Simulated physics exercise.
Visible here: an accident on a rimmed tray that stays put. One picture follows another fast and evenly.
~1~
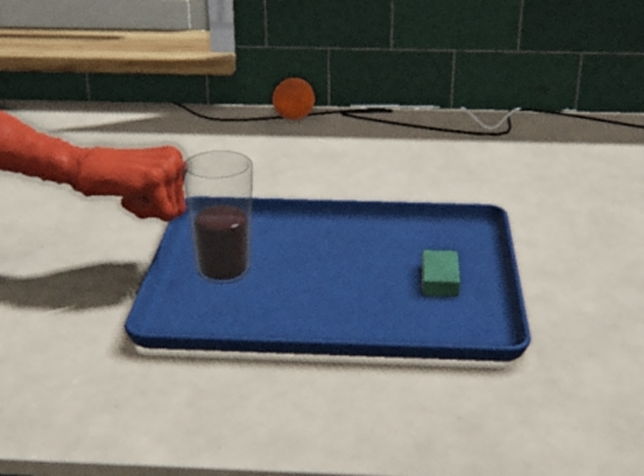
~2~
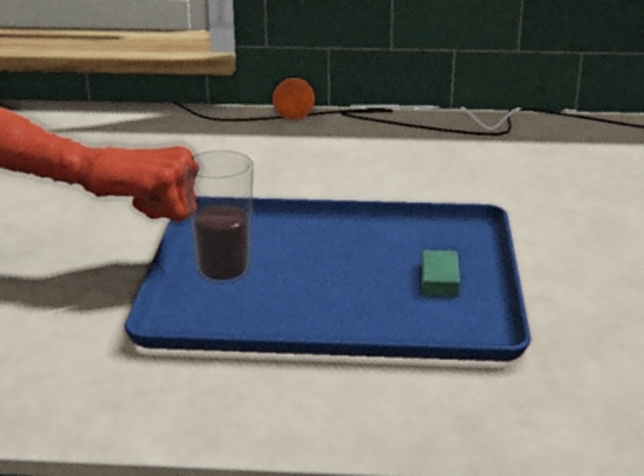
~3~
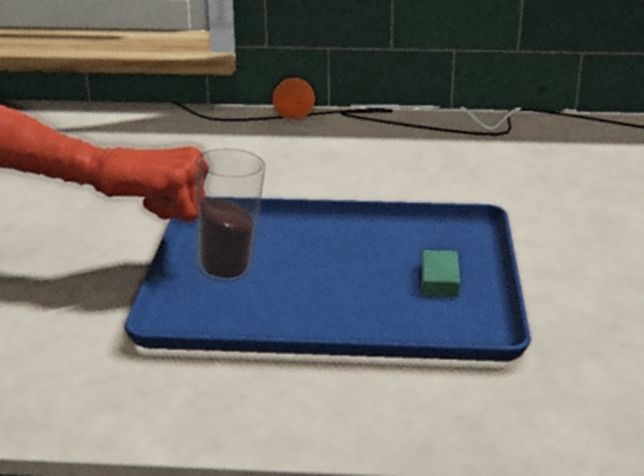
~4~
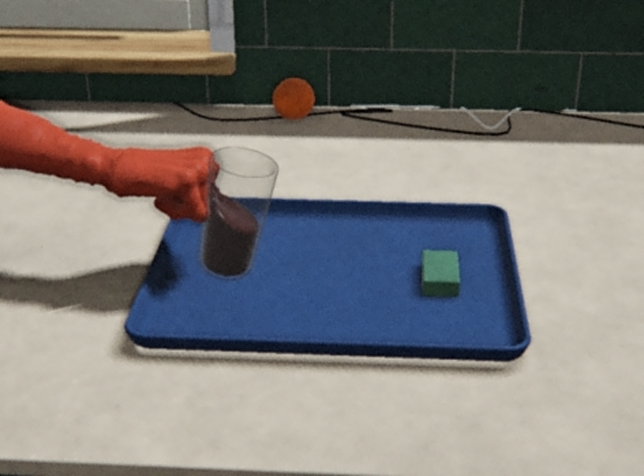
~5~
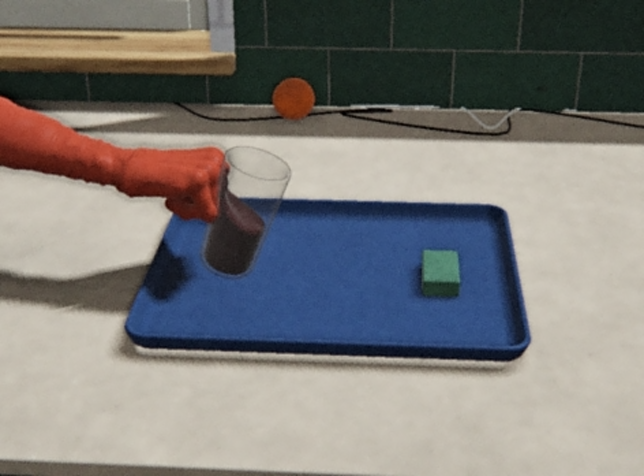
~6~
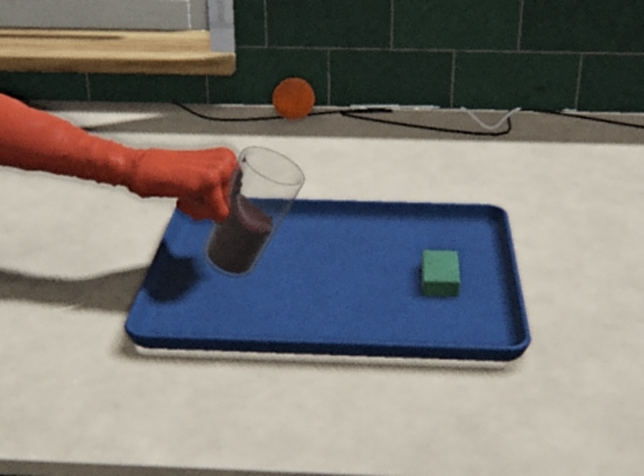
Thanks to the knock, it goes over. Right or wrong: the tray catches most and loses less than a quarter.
Right.
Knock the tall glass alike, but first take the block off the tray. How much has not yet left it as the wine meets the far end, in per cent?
65 per cent or thereabouts.
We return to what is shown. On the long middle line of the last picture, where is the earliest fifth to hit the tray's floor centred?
It lands near (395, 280).
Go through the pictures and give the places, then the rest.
In the first picture, tilt 0°; right rim (250, 167); surface from (195, 214) to (248, 215); the tray's far rim is at (515, 270); a block is fixed to the tray further along.
In the second picture, tilt 0°; right rim (251, 167); surface from (195, 214) to (248, 215).
In the third picture, tilt 6°; right rim (263, 168); surface from (201, 199) to (249, 214).
In the fourth picture, tilt 12°; right rim (276, 171); surface from (210, 181) to (259, 219).
In the fifth picture, tilt 18°; right rim (289, 175); surface from (218, 197) to (265, 222).
In the sixth picture, tilt 25°; right rim (302, 181); surface from (221, 211) to (272, 221).
A moment on, the tall glass is falling and 100 per cent is in the glass, 0 on the tray and 0 above or beyond its rim.
Next, the tall glass lies on its side and 73 per cent is in the glass, 22 on the tray and 5 above or beyond its rim.
Then the tall glass lies on its side and 36 per cent is in the glass, 45 on the tray and 20 above or beyond its rim.
Later the tall glass lies on its side and 20 per cent is in the glass, 74 on the tray and 7 above or beyond its rim.
Finally, 94 per cent is held by tray and glass, 6 is off the tray.
